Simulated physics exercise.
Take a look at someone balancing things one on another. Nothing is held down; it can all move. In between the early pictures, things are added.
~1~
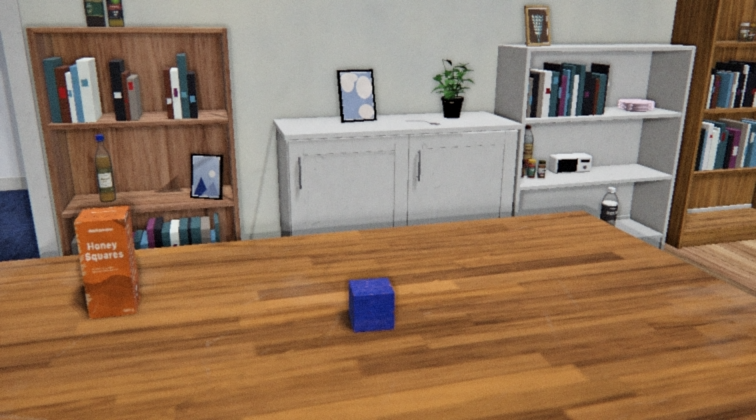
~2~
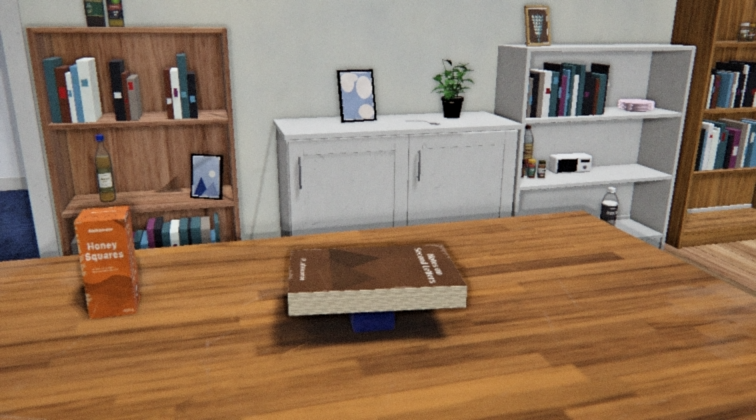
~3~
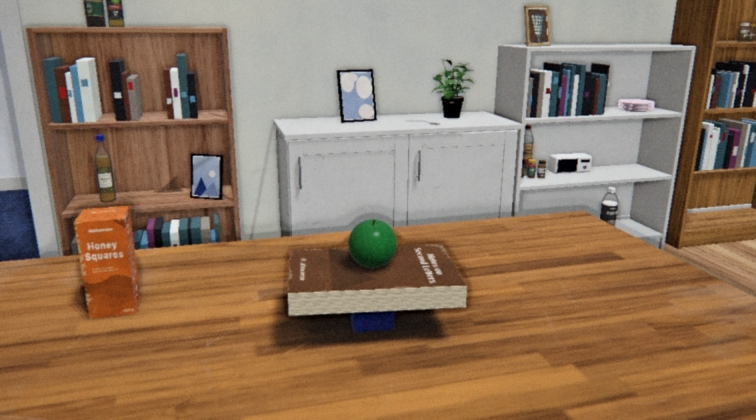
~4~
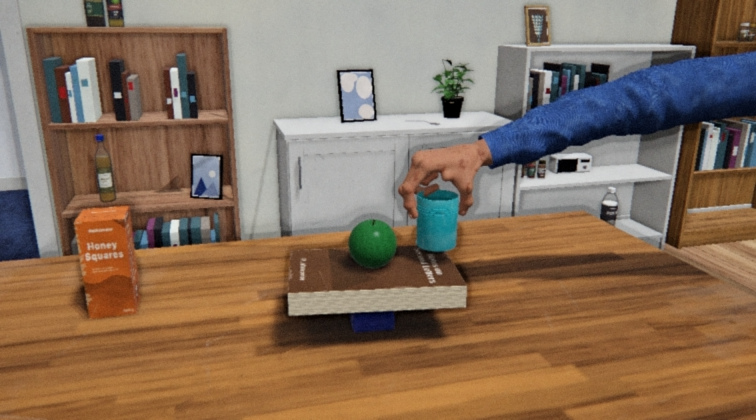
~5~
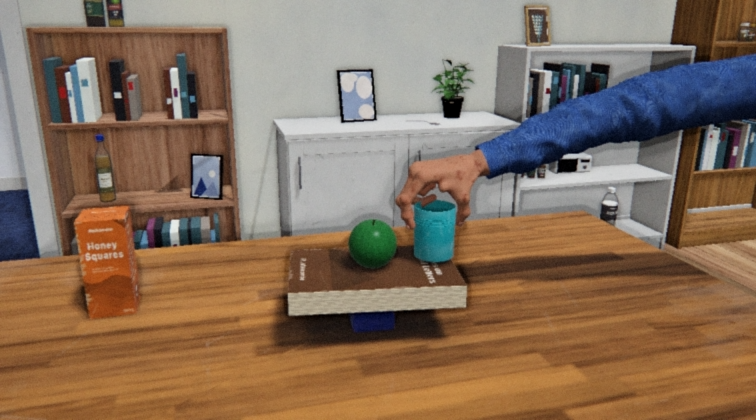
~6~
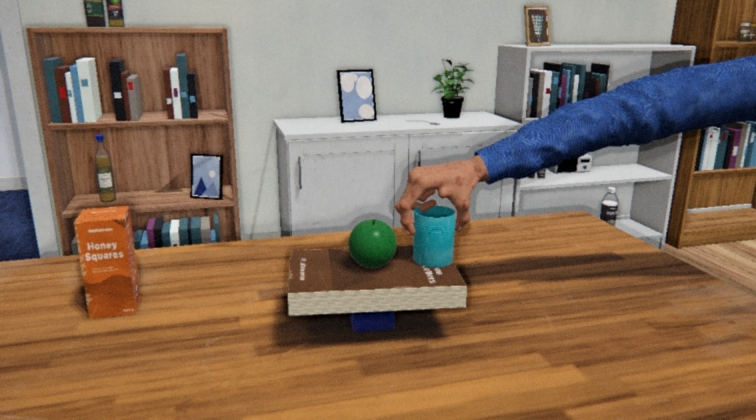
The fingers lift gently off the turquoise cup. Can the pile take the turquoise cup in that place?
Nothing drops.
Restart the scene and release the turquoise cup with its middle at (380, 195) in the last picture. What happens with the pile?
The pile then goes over.
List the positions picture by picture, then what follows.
In the first frame, the last thing is not in view yet; orange carton (109, 261).
In the second frame, the last thing is not in view yet.
In the third frame, the last thing is not in view yet; orange carton (109, 261).
The fourth frame shows coming down; turquoise cup (437, 220); green apple (373, 244).
The fifth frame shows coming down; turquoise cup (434, 230); orange carton (109, 261).
The sixth frame shows in place under the hand; turquoise cup (434, 236); green apple (373, 244).
Then, 0.60 s past the last view, nothing moves.
Then, 1.60 s past the last view, turquoise cup resting near (434, 237).
Finally, all 5 still in place. Final places as the last picture's camera would see them, turquoise cup near (435, 238). The pile keeps its balance.
